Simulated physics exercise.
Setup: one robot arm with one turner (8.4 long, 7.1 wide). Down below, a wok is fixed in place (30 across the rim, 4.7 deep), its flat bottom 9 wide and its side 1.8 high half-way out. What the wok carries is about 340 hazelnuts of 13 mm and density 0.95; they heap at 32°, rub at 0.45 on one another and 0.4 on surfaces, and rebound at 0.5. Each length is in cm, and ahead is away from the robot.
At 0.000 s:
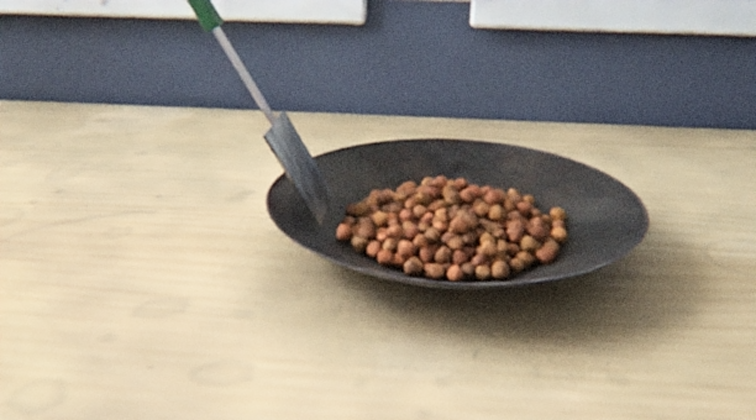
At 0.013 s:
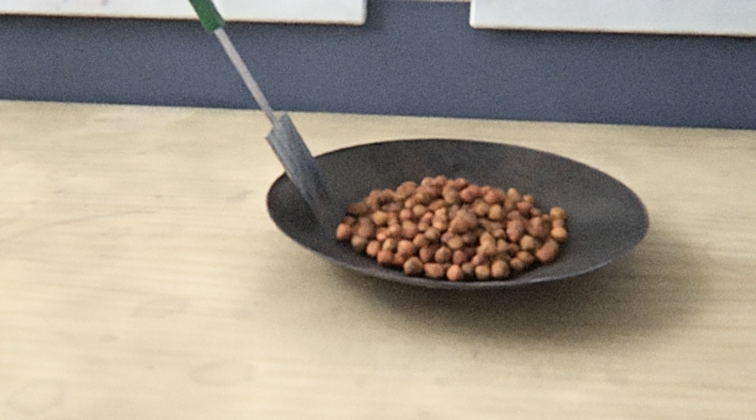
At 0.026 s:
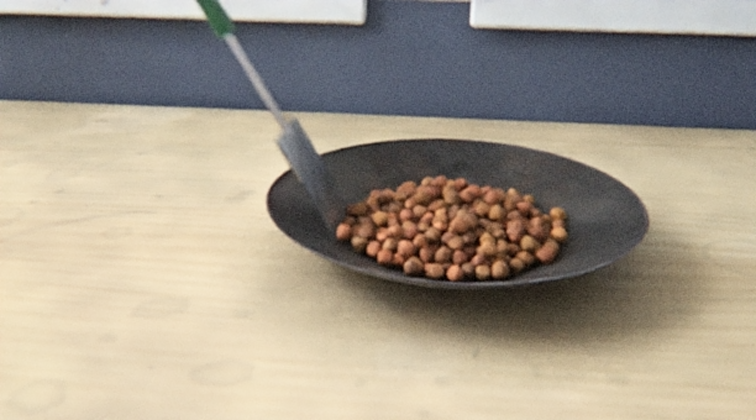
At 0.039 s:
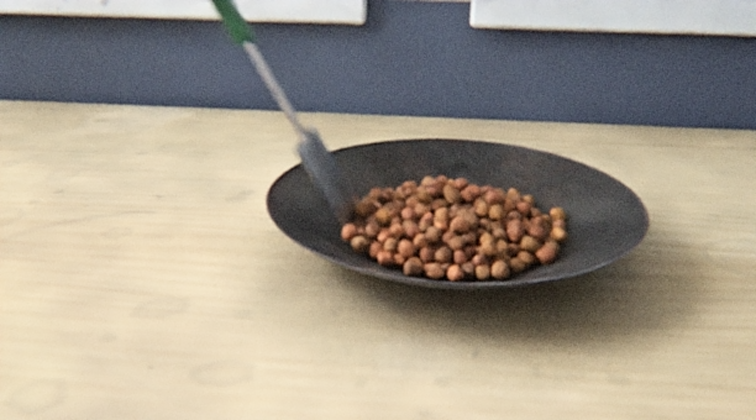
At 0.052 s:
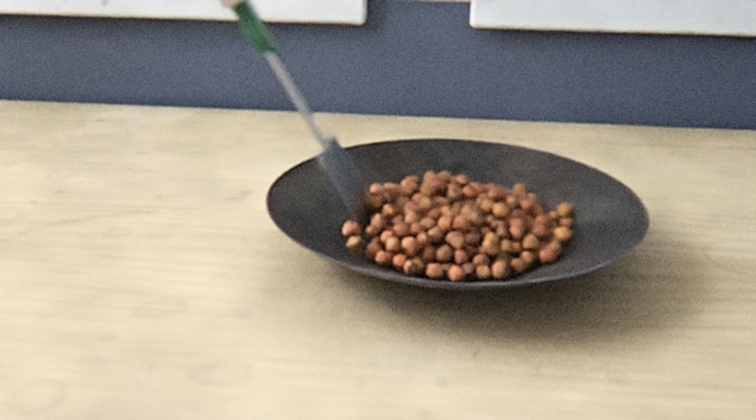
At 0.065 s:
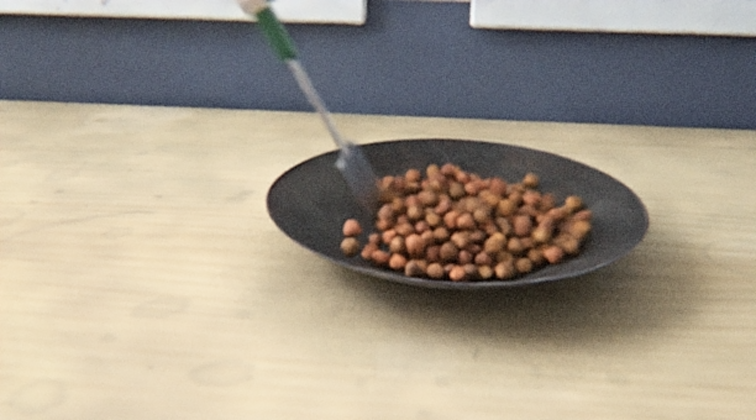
A metal turner with a green handle, entering from the upper left, slides rightward into a heap of small reddish-brown balls, nudging them until the heap loosens and spreads slightly right. The balls sit in a wide, shallow dark wok, with a couple left apart at its left. A fixed, slightly raised view shows the pale wooden counter before a blue wall with white panels.
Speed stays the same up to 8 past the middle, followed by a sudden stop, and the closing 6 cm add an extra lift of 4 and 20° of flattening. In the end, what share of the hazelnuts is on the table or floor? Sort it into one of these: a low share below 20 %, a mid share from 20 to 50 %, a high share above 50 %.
A mid share, from 20 to 50 %.
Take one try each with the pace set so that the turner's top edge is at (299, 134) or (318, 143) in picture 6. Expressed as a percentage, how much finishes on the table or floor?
Estimates: Near 0 %, near 20 %.
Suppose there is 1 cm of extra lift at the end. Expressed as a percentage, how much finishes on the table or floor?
Some 35 per cent.
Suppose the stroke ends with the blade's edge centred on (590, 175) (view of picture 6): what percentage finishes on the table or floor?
I'd put it near 50 per cent.
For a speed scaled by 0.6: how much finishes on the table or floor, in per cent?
I'd put it around 10 per cent.
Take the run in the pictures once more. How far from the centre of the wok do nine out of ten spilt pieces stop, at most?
About 80 cm.
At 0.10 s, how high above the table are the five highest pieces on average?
They are some 7 cm up.
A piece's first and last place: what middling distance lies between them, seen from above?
I'd put it at close to 8 centimetres.
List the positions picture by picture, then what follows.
In the first picture, turner top edge at (274, 122), sloping 60°; upper third of the load around (454, 215), from x 345 to 560, top at y 185; 337 in the wok.
In the second picture, turner top edge at (276, 123), sloping 60°; upper third of the load around (454, 215), from x 345 to 560, top at y 185.
In the third picture, turner top edge at (285, 128), sloping 60°; upper third of the load around (454, 215), from x 345 to 560, top at y 185.
In the fourth picture, turner top edge at (304, 137), sloping 60°; upper third of the load around (453, 215), from x 350 to 560, top at y 185.
In the fifth picture, turner top edge at (325, 145), sloping 60°; upper third of the load around (453, 211), from x 350 to 565, top at y 180.
In the sixth picture, turner top edge at (345, 151), sloping 60°; upper third of the load around (459, 208), from x 350 to 585, top at y 170; 337 in the wok.
After 0.10 s, sloping 60°, highest piece 8 above the table; 337 in the wok.
After 0.13 s, sloping 55°, highest piece 9 above the table; 335 in the wok, 2 on the blade or in flight.
After 0.34 s, sloping 40°, highest piece 14 above the table; 218 in the wok, 83 on the table or floor, 36 on the blade or in flight.
After 1.39 s, sloping 40°, highest piece 4 above the table; 214 in the wok, 123 on the table or floor.
At rest, 214 in the wok, 123 on the table or floor. That is 36 % on the table or floor.
